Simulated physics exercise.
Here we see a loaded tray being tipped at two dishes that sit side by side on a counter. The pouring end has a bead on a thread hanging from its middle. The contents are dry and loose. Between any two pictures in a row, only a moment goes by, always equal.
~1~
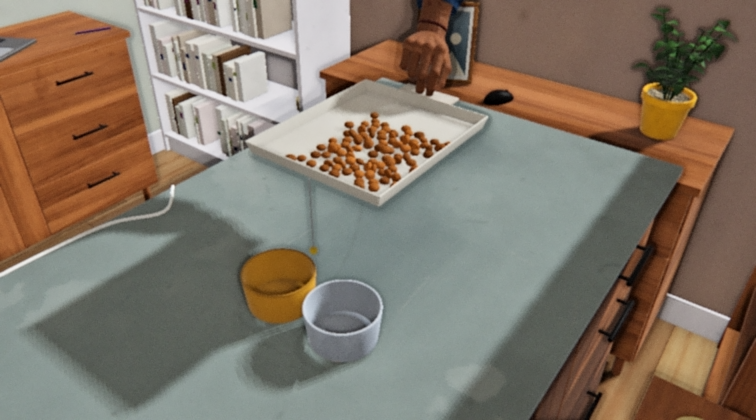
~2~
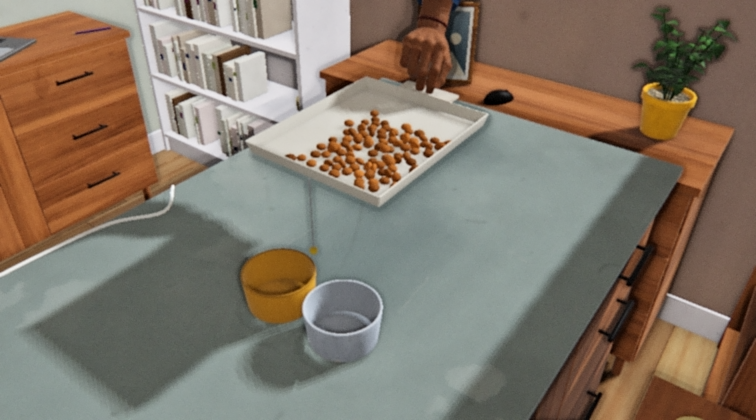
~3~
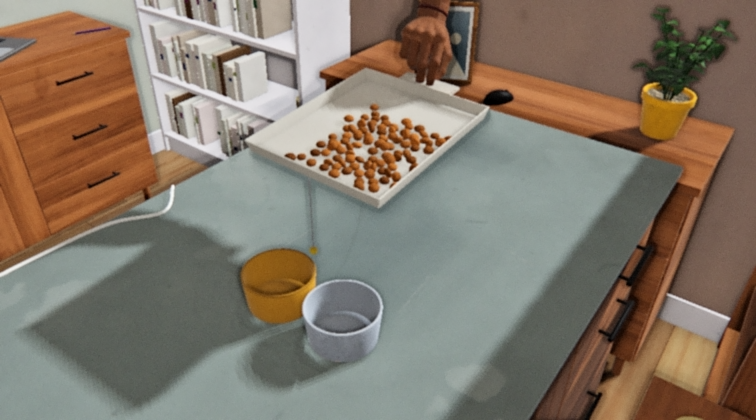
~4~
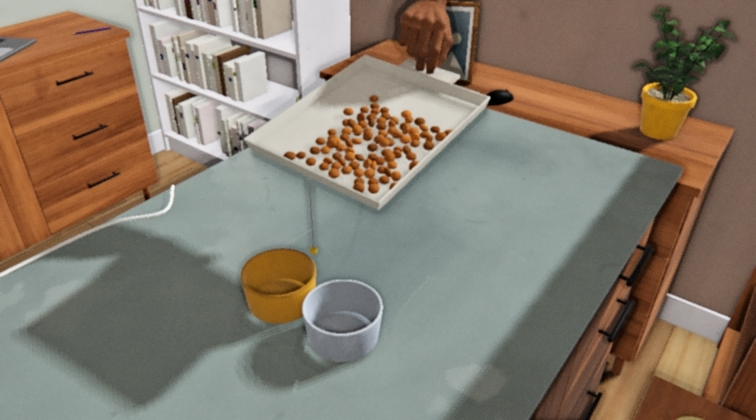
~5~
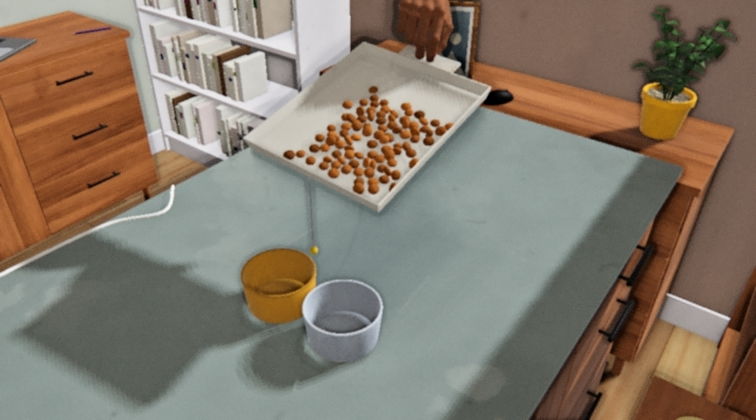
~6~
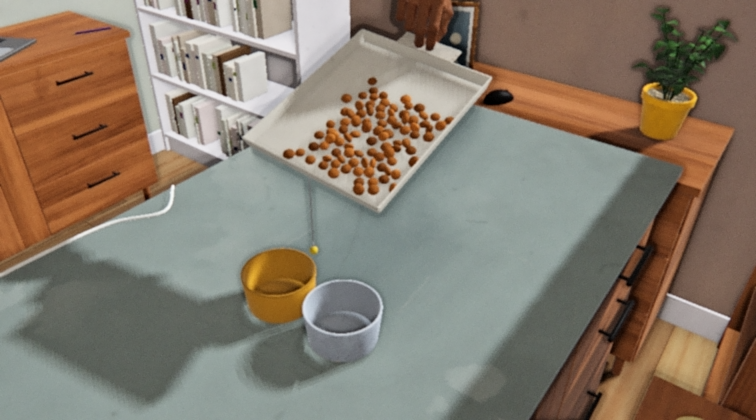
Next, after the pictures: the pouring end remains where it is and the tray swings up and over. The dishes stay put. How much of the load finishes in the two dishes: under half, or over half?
Most of the load is not lost.
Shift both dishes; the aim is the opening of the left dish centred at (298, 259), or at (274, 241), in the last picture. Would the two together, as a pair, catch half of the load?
The bulk of it, then Short of half.
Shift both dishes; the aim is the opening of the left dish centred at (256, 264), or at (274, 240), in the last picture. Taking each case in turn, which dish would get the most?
Well, first the one further right, then the one further right.
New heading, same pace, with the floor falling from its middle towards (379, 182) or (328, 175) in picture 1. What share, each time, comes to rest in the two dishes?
The first try gives close to 30 percent; the next gives 90 percent.
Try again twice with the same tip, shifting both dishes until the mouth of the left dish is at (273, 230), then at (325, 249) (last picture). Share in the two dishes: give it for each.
0 %, 20 %.
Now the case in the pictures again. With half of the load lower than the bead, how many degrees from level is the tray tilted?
At some 95 degrees.
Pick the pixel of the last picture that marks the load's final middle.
Last view, centre at rest - approx. (345, 328).
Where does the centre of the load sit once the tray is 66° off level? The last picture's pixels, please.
Roughly (354, 183).
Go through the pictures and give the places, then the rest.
Corners of the pouring end (251, 141) and (379, 193), level; middle of the load (373, 154), bits of cat kibble; left dish (254, 304); right dish (318, 342); bead on its thread (314, 250), in the first frame.
Corners of the pouring end (251, 140) and (379, 194), level; middle of the load (373, 153), in the second frame.
Corners of the pouring end (250, 140) and (378, 196), tipped barely, lowest at the right corner; middle of the load (373, 151), in the third frame.
Corners of the pouring end (249, 138) and (378, 198), tipped a little, lowest at the right corner; middle of the load (373, 148), in the fourth frame.
Corners of the pouring end (248, 137) and (378, 201), tipped a little, lowest at the right corner; middle of the load (372, 144), in the fifth frame.
Corners of the pouring end (247, 137) and (378, 204), tipped clearly, lowest at the right corner; middle of the load (372, 141); left dish (254, 304); right dish (318, 342), in the sixth frame.
Just after the last frame, tray tipped steeply; the larger part on the tray; about a tenth in the air.
A moment on, tray tipped past a quarter turn; just a few on the tray; roughly two thirds in the right dish; about a tenth in the left dish; about a tenth outside both; roughly a quarter in the air.
Further on, tray tipped past a quarter turn; roughly two thirds in the right dish; about a tenth in the left dish; roughly a quarter outside both.
When it is over, tray tipped past a quarter turn; roughly two thirds in the right dish; about a tenth in the left dish; roughly a quarter outside both.
